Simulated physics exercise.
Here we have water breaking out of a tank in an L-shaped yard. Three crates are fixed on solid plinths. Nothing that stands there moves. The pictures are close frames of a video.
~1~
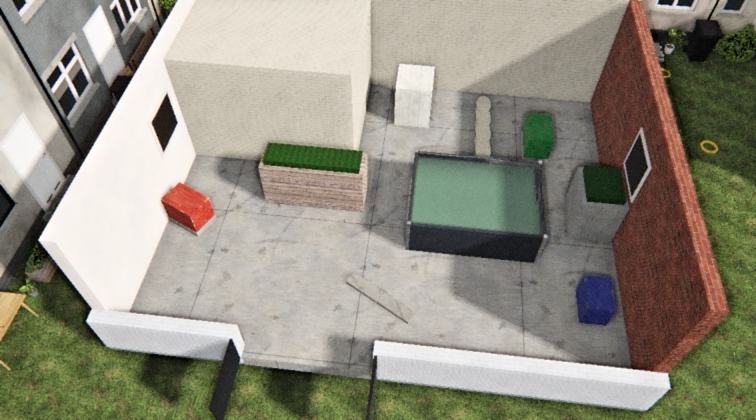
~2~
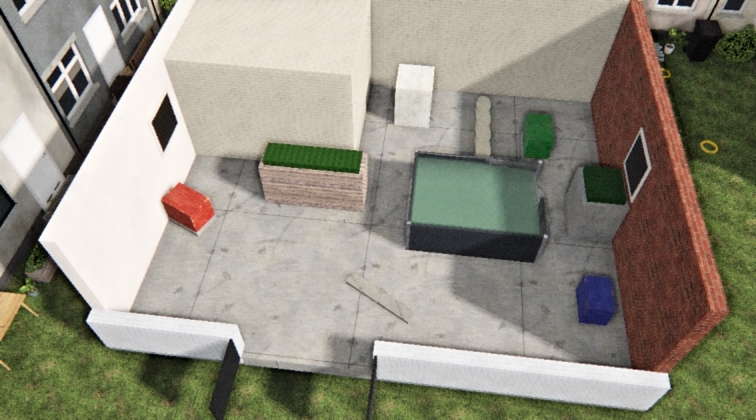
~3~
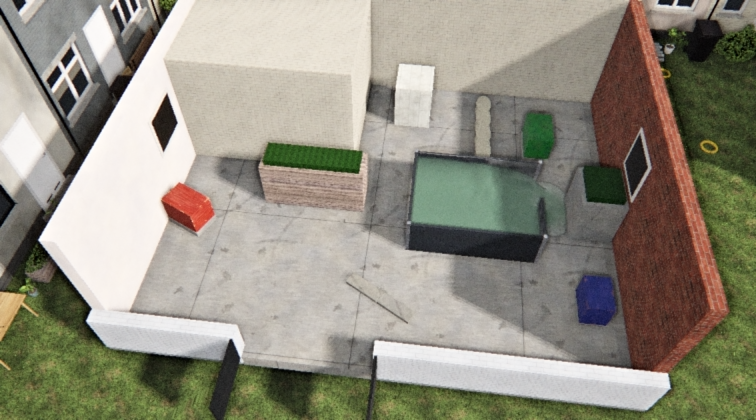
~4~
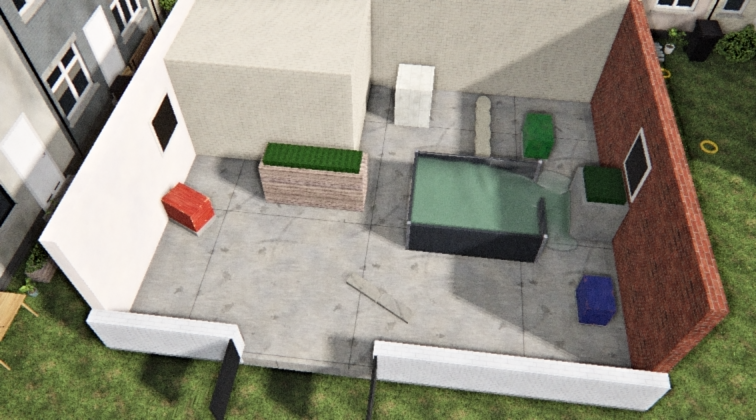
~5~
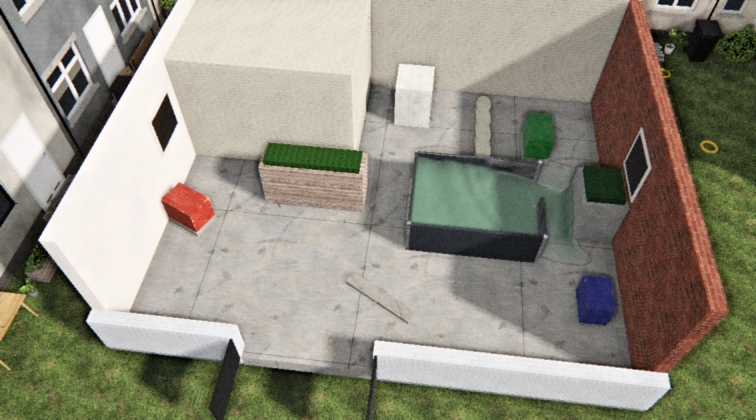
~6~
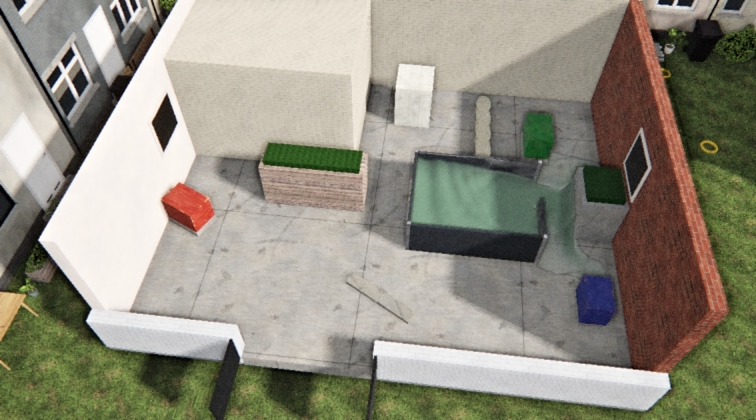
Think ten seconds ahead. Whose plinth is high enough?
One by one: The red crate keeps dry; the green crate keeps dry; the blue crate is soaked.
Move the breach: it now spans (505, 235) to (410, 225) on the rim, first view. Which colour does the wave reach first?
It is the blue-painted one.
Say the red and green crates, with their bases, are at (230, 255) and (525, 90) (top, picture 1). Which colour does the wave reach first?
The blue one.
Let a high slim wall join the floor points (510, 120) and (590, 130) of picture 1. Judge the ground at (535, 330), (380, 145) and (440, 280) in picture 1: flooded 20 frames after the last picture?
One after the other: Flooded, not flooded, no water.
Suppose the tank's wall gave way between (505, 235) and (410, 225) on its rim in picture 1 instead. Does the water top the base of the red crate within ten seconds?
One by one: The red crate is topped.
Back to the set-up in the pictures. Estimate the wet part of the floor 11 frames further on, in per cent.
Close to 25 %.
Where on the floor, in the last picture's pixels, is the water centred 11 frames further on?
Around (509, 210).
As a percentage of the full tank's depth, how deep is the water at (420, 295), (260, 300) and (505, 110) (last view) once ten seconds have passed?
In turn 10, 4 and 20 in a hundred.
A moment on, water covers 15 % of the floor; the red crate not reached, the green crate water round its plinth, the blue crate water round its plinth.
Next, water covers 25 % of the floor; the red crate not reached, the green crate water round its plinth, the blue crate water round its plinth.
Then, water covers 40 % of the floor; the red crate not reached, the green crate water round its plinth, the blue crate water round its plinth.
Later, water covers 65 % of the floor; the red crate not reached, the green crate water round its plinth, the blue crate water round its plinth.
In the end, water covers 95 % of the floor; the red crate stayed above the water, the green crate stayed above the water, the blue crate was topped.
